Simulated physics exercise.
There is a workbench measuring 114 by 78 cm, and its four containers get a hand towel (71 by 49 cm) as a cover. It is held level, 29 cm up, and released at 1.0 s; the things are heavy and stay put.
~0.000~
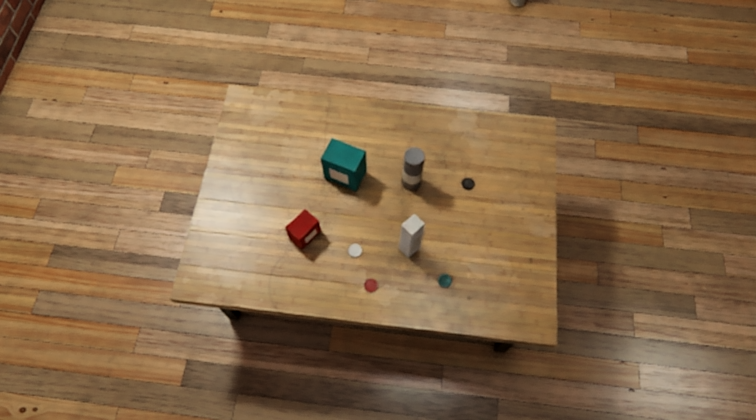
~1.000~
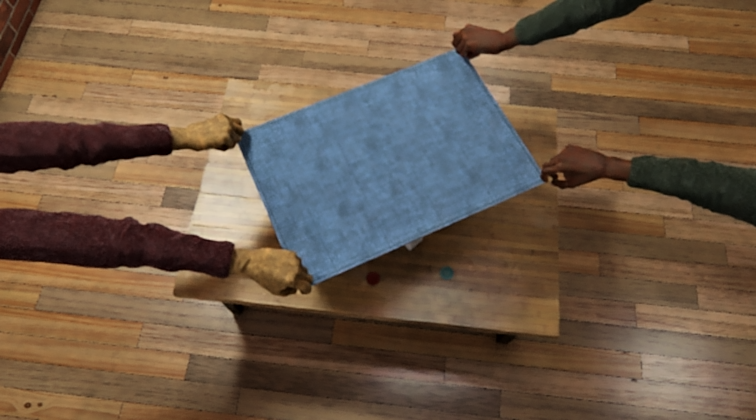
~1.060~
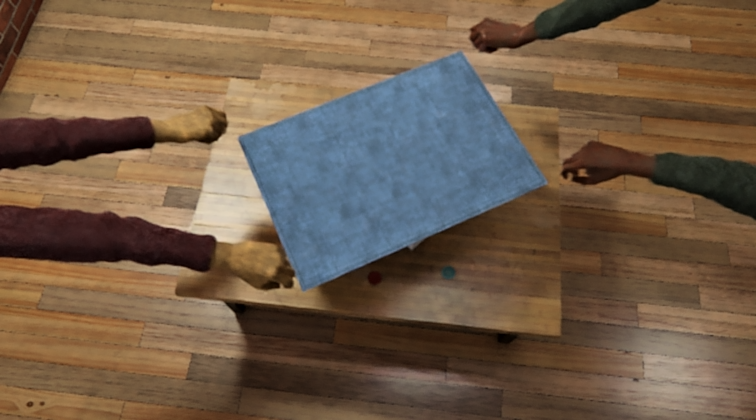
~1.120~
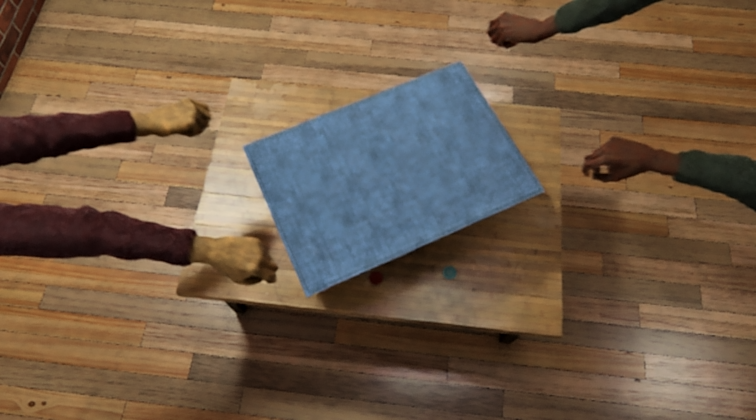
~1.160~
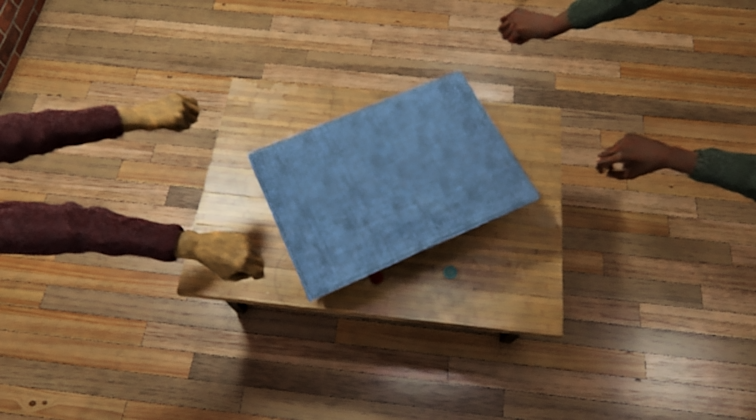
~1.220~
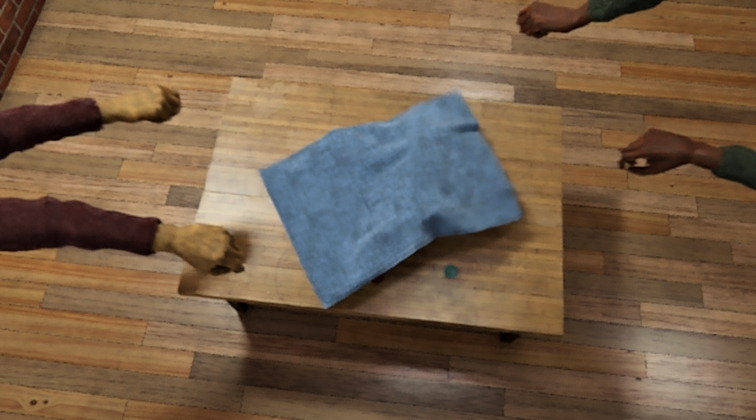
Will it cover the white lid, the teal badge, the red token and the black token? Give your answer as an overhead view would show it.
In order: The white lid ends under the cloth; the teal badge still shows; the red token ends under the cloth; the black token remains in the open.
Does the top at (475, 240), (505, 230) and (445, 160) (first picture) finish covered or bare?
First spot clear, second clear, third shrouded.
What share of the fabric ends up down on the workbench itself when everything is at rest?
Roughly 10 % of it.
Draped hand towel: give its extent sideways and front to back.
It covers around 62 cm side to side and 68 cm front to back.
By 1.4 s, 10 % of it is down, spanning 61 by 67 cm, above red token, white lid.
By 1.6 s, 10 % of it is down, spanning 62 by 68 cm, above red token, white lid.
By 1.7 s, 10 % of it is down, spanning 62 by 68 cm, above red token, white lid.
By 1.9 s, 10 % of it is down, spanning 62 by 68 cm, above red token, white lid.
By 2.7 s, 10 % of it is down, spanning 62 by 68 cm, above red token, white lid.
